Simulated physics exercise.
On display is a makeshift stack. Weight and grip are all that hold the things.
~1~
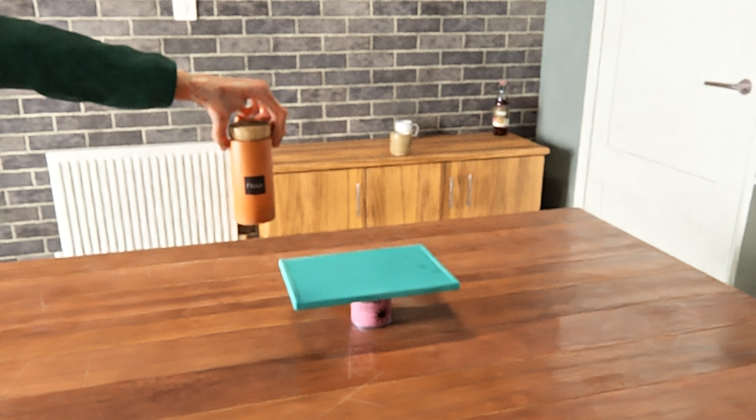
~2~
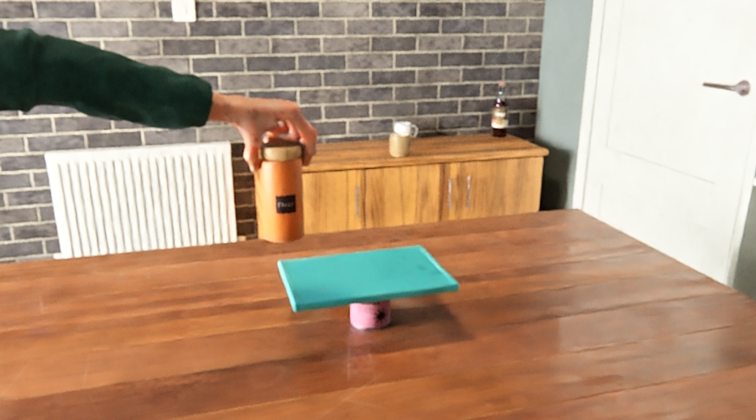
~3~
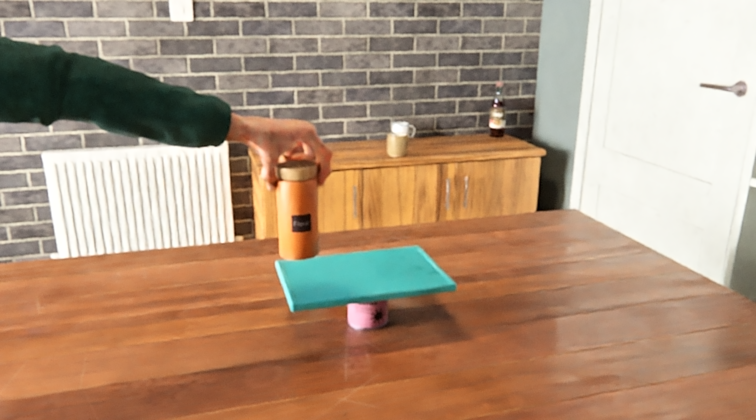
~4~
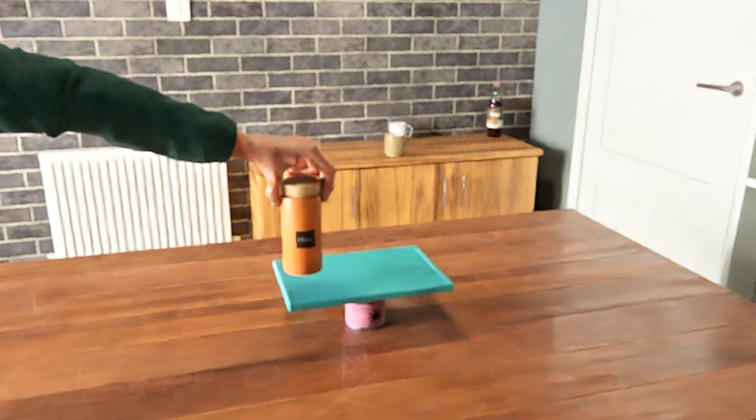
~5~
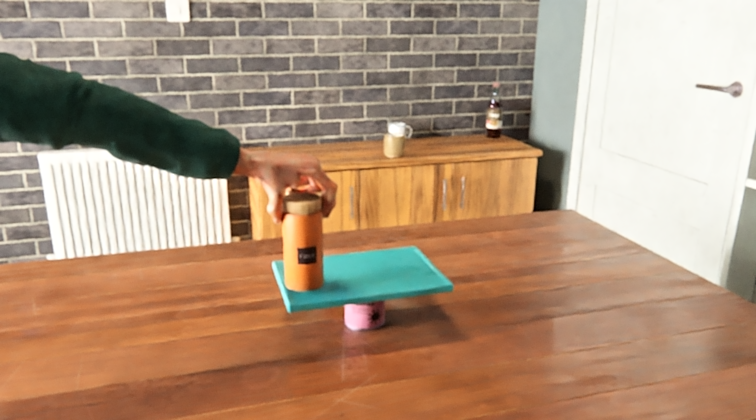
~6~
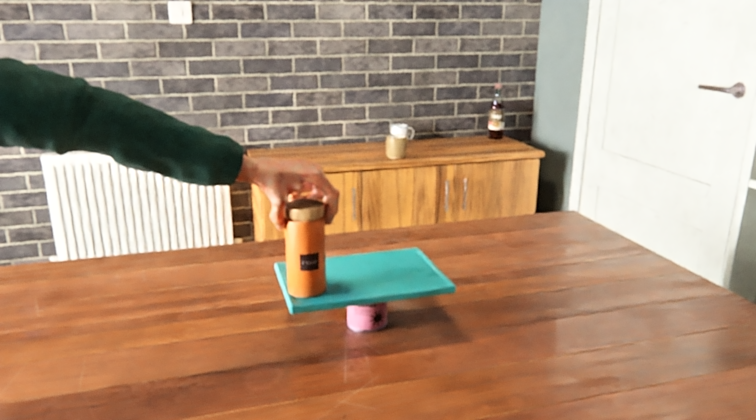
An orange jar was lowered by a hand in a dark green sleeve, moving right and down onto the left side of a teal board propped on a small pink object, and the hand kept hold.
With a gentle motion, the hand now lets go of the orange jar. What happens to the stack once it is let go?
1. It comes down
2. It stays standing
1, it comes down.
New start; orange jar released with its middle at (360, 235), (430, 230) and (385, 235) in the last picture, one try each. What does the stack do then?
Stands firm, topples, stands firm.
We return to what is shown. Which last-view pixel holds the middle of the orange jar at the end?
The object finishes somewhere near (243, 340).
Then, 0.20 s on from there, orange jar now fallen; turquoise lid turned 25° from how it was put.
Then, 0.30 s on from there, turquoise lid turned 44° from how it was put.
Then, 0.40 s on from there, turquoise lid turned 41° from how it was put.
Then, 1.30 s on from there, turquoise lid turned 36° from how it was put.
In the end, fallen, orange jar; left askew, turquoise lid; pink tin unmoved. At the end, from the last picture's camera, orange jar near (243, 340). The stack loses its balance.
